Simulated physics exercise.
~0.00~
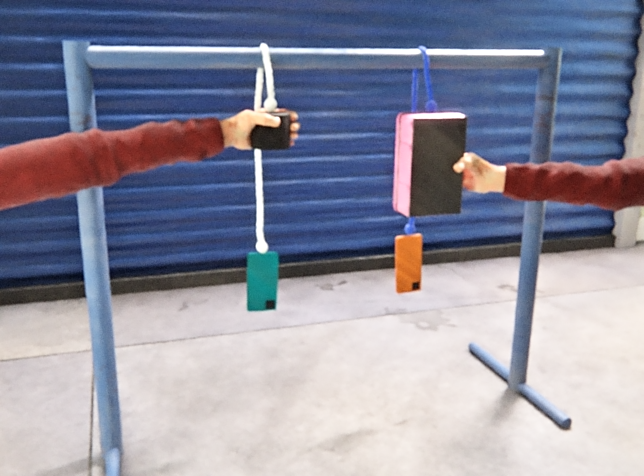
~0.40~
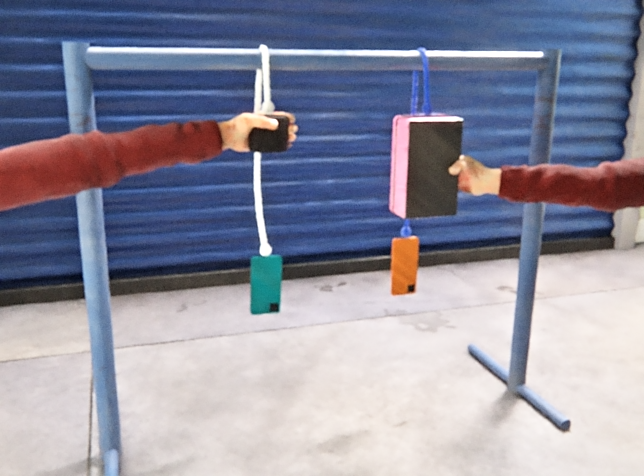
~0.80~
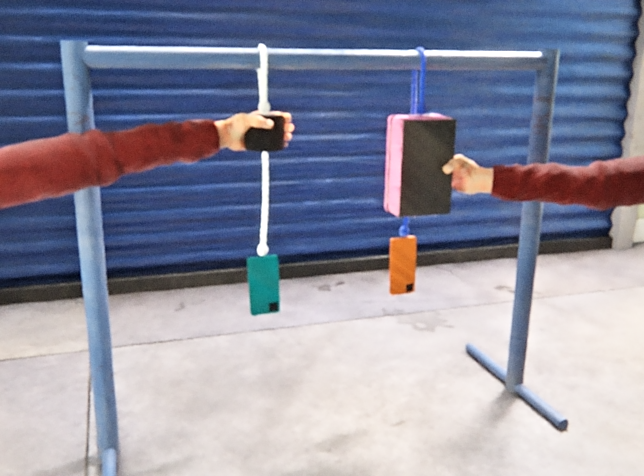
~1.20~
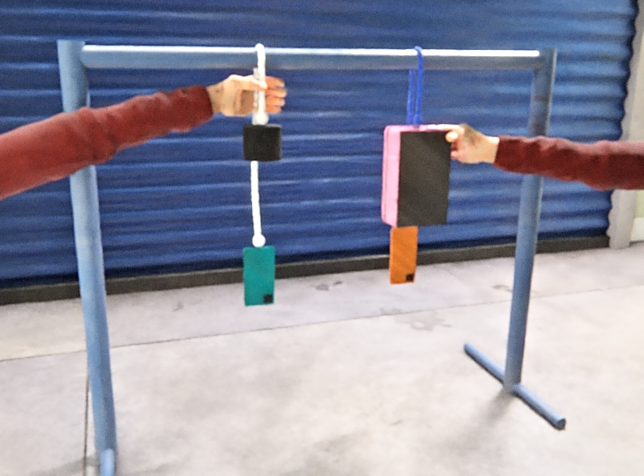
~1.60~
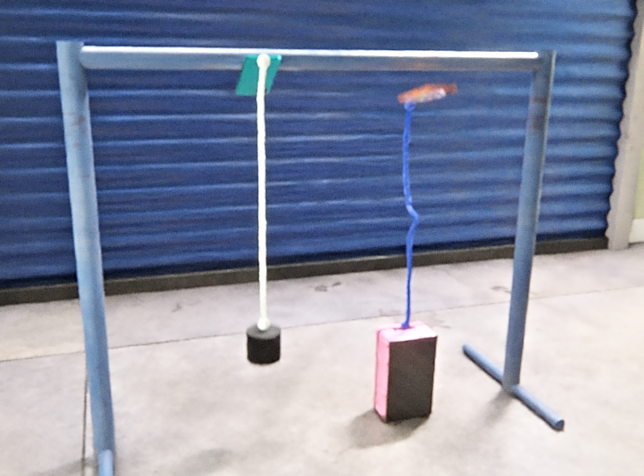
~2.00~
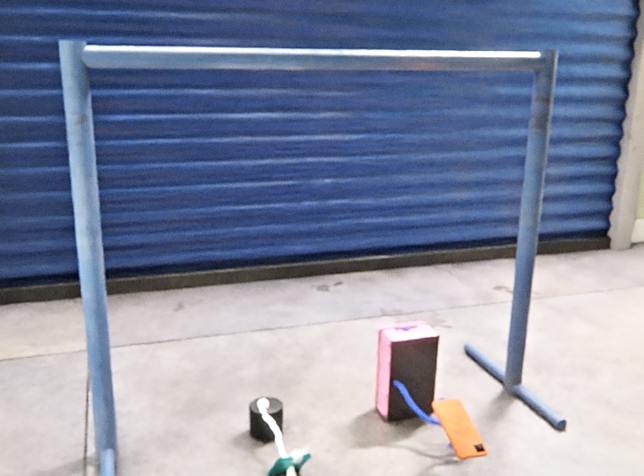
Two hands releasing a small black object and a pink case, both dropping and pulling ropes and phones off a blue rail.
